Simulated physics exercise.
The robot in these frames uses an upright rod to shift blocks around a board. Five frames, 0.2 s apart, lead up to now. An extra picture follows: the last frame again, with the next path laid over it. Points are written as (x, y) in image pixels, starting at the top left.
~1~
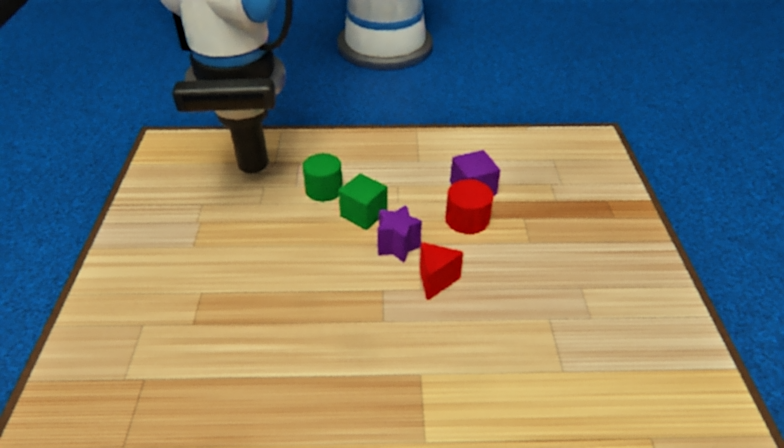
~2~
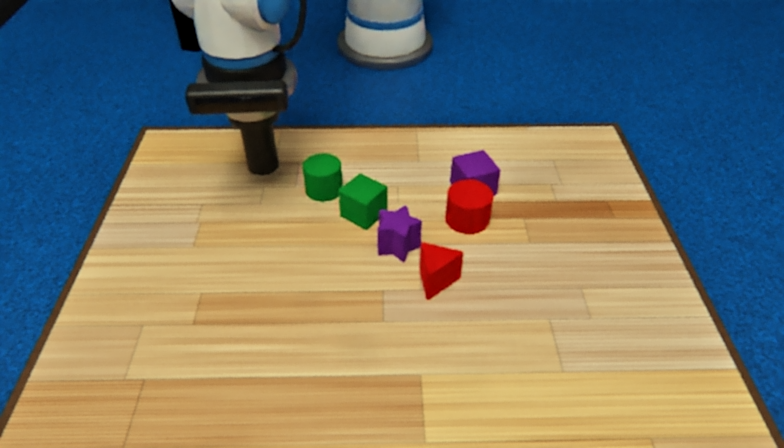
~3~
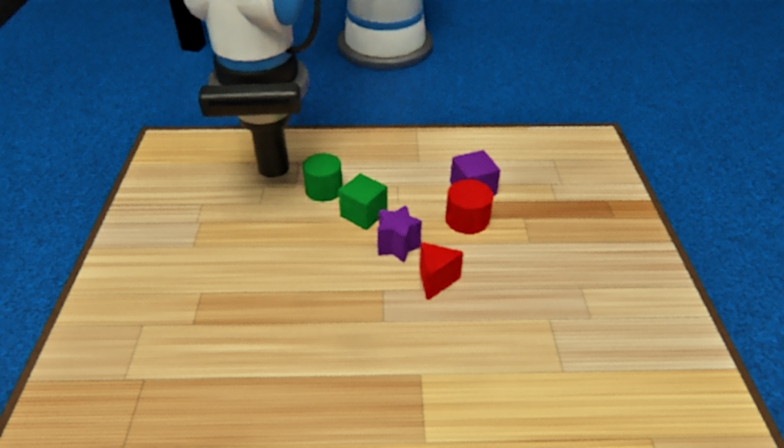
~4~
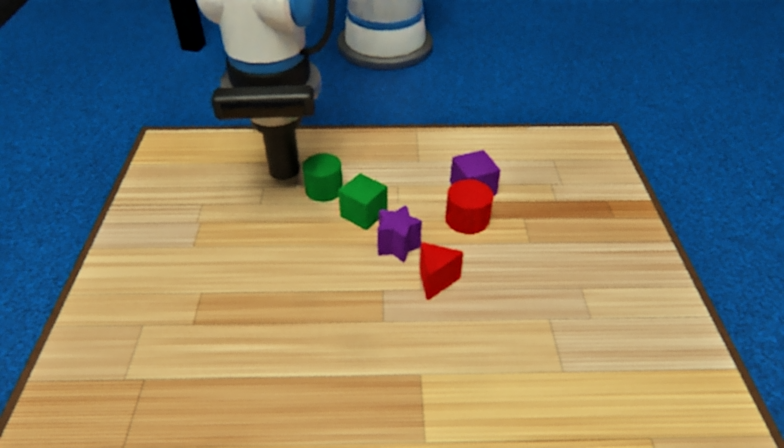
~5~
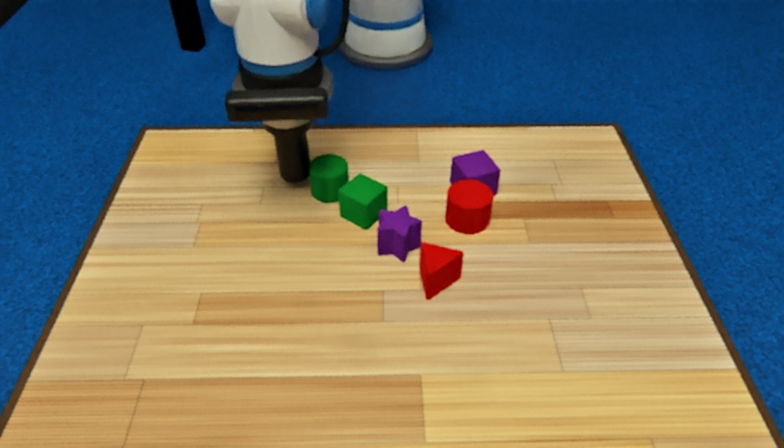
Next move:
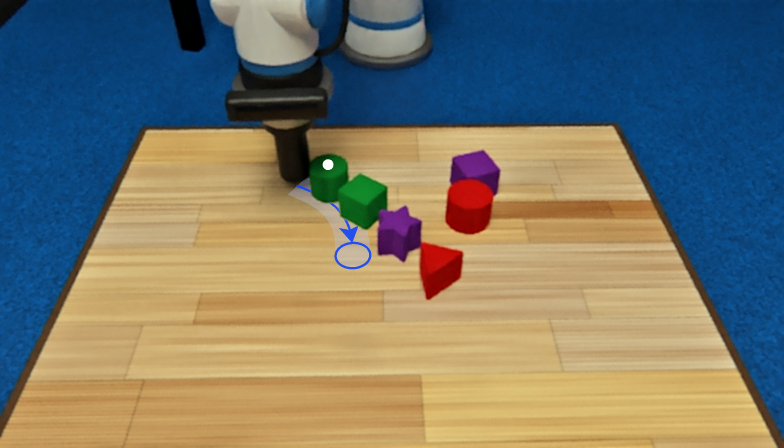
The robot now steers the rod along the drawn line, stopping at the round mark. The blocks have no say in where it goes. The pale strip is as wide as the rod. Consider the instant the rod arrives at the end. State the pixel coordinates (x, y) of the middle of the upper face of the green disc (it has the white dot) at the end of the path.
Around pixel (367, 170).
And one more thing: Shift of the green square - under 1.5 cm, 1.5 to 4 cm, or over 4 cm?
It's set to move 1.5-4 cm.
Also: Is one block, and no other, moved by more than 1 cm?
I believe not.
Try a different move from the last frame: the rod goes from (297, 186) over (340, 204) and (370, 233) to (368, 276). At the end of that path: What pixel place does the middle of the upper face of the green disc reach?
It should be at (381, 170) by then.
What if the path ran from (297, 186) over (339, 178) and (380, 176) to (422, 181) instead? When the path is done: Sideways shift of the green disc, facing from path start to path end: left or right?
Side: Right.
The line goes from (297, 186) through (328, 201) and (348, 225) to (353, 255); the dot is on the green disc.
The first path, step by step. One third of the way, rod at (327, 188); green disc at (362, 170); green square at (378, 192), turned 35° clockwise.
Two thirds of the way, rod at (347, 212); green disc at (367, 170); green square at (382, 194), turned 35° clockwise.
At the end, rod at (352, 242); green disc at (367, 170); green square at (382, 194), turned 35° clockwise; purple star unmoved.
